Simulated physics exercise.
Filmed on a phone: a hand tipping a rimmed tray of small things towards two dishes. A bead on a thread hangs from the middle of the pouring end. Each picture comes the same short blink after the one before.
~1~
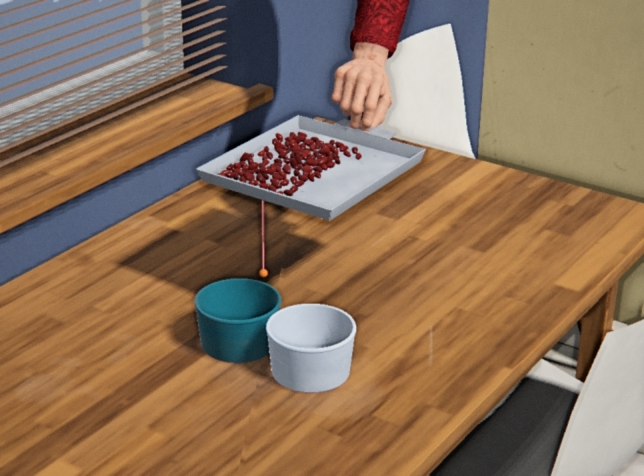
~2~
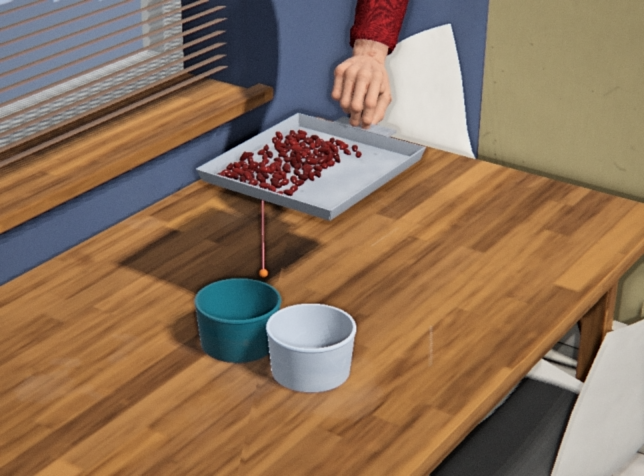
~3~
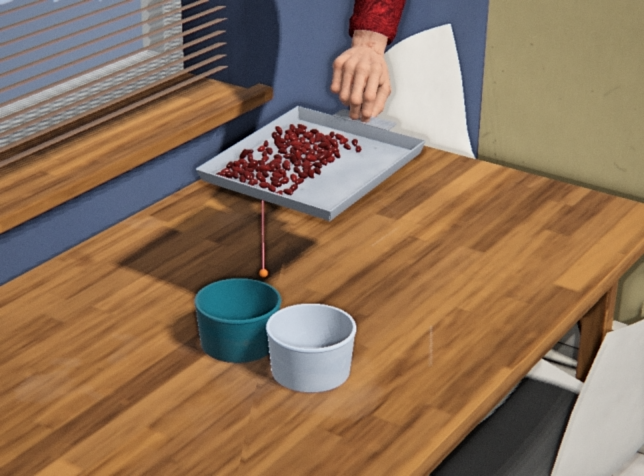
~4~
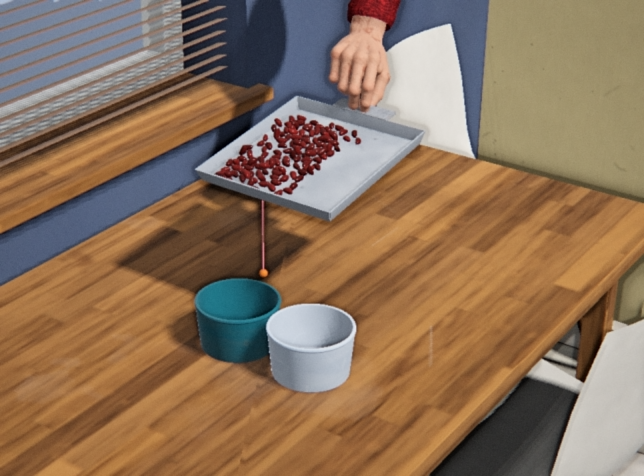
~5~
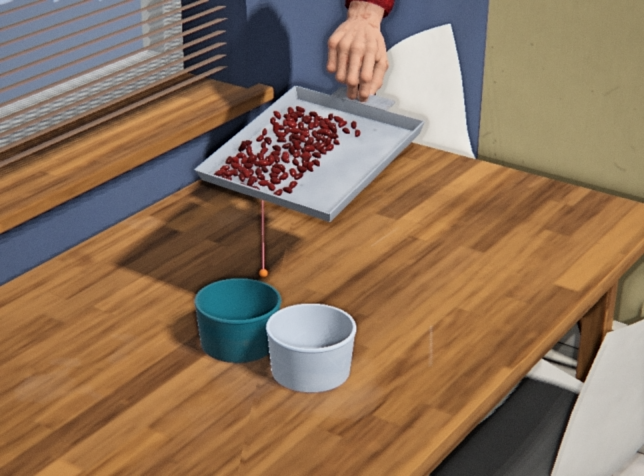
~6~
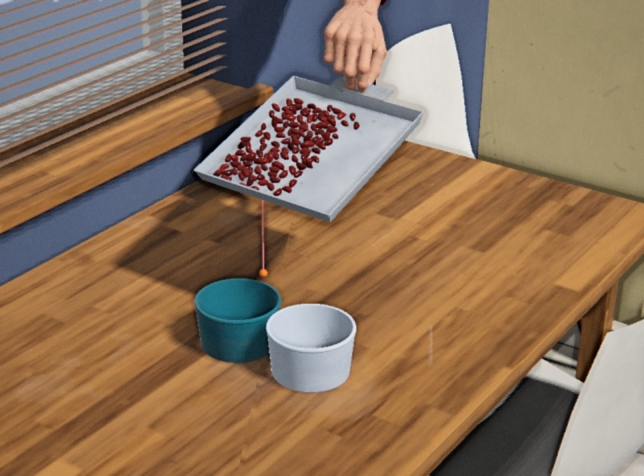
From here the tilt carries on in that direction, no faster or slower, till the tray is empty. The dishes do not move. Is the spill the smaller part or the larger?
In the dishes lies over half of it.
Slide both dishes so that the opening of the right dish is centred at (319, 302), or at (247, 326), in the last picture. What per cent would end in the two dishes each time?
About 30 and 40 per cent.
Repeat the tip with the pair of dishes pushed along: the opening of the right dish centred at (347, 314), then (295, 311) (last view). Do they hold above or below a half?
At the first place under half, at the second more than half.
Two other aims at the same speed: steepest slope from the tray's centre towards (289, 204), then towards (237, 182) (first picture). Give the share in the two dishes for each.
About 90 and 0 per cent.
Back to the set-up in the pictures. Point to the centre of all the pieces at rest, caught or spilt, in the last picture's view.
Close to (236, 339).
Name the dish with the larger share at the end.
That is the left one.
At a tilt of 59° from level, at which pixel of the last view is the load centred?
Close to (256, 169).
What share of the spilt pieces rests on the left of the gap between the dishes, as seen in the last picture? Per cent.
It comes to 90 per cent or so.
Shortly afterwards, tray tipped steeply; all but a few on the tray; only a few in the air.
Next, tray tipped right over; near a third on the tray; only a few in the right dish; near a quarter in the left dish; a little outside both; near a quarter in the air.
Some moments later, tray tipped past a quarter turn; near a quarter in the right dish; near two thirds in the left dish; near a quarter outside both.
In the end, tray tipped past a quarter turn; near a quarter in the right dish; near two thirds in the left dish; near a quarter outside both.
